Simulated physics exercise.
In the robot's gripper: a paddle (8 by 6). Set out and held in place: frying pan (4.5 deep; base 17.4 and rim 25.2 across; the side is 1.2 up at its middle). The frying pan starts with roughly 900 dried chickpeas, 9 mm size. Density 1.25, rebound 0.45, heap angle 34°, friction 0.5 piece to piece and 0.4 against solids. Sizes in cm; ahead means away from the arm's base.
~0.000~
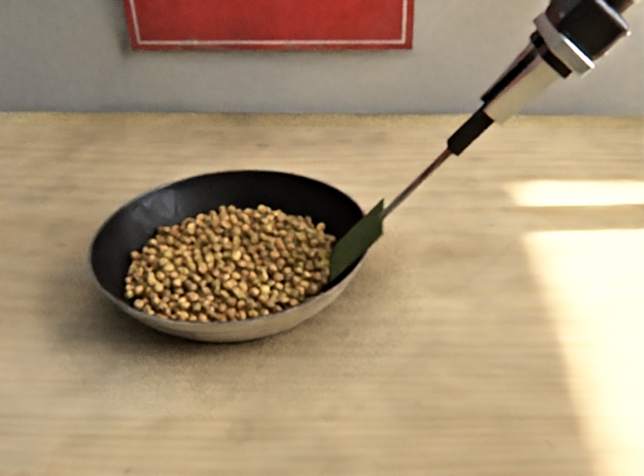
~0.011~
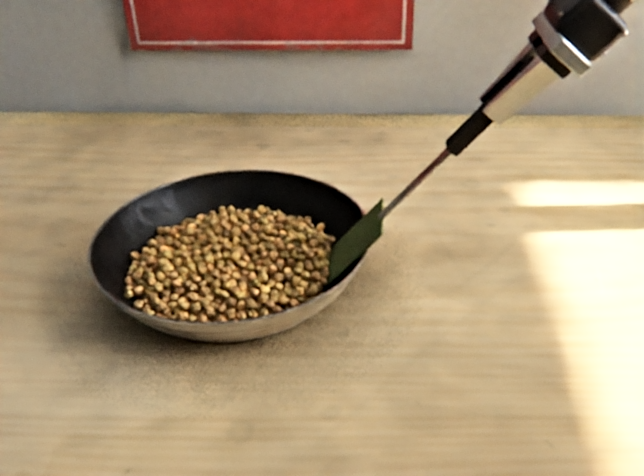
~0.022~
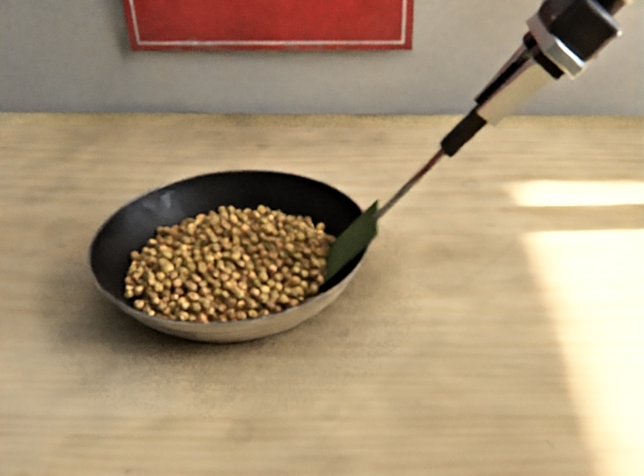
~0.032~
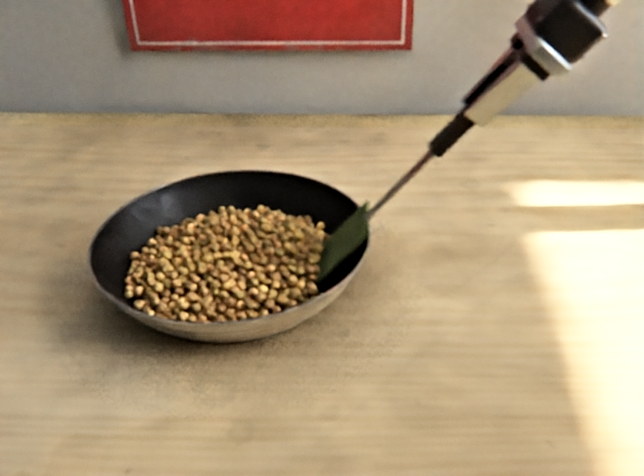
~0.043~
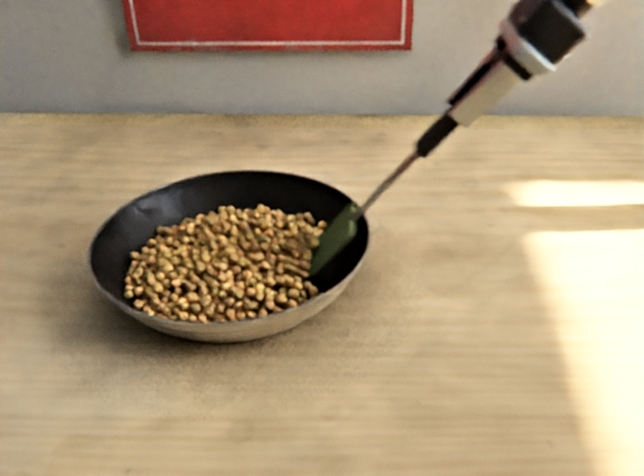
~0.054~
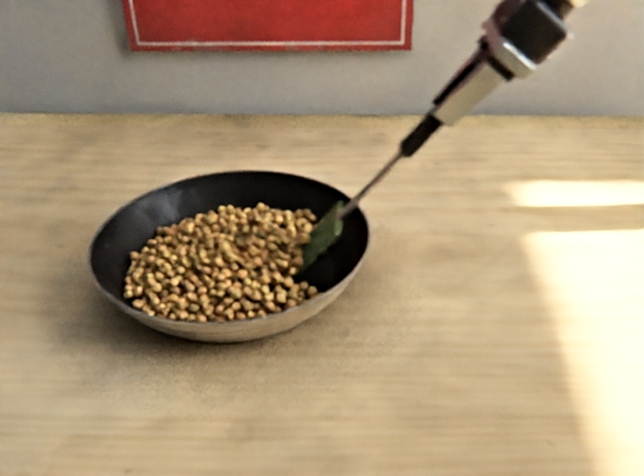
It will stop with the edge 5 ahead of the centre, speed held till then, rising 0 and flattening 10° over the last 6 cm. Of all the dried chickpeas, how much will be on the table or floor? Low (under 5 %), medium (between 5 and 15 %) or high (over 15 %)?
Share on the table or floor: Low (under 5 %).
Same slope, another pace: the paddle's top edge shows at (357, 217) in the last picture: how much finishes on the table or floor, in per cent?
Some 0 per cent.
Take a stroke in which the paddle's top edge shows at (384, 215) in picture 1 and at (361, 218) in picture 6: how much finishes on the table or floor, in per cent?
Some 0 per cent.
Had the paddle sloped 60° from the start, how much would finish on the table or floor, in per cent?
Then about 0 per cent.
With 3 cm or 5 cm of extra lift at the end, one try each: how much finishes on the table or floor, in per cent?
Some 10 and 10 per cent.
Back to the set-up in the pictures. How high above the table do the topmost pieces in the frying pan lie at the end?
About 5.0 cm.
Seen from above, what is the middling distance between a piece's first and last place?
Some 2 cm.
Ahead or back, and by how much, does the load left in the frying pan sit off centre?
Some 3.5 cm ahead.
After 0.08 s, sloping 50°, highest piece 5 above the table; 900 in the frying pan.
After 0.11 s, sloping 46°, highest piece 6 above the table; 900 in the frying pan.
After 0.32 s, sloping 40°, highest piece 5 above the table; 898 in the frying pan, 2 on the table or floor.
After 1.37 s, sloping 40°, highest piece 5 above the table; 898 in the frying pan, 2 on the table or floor.
At rest, 898 in the frying pan, 2 on the table or floor. That is 0 % on the table or floor.
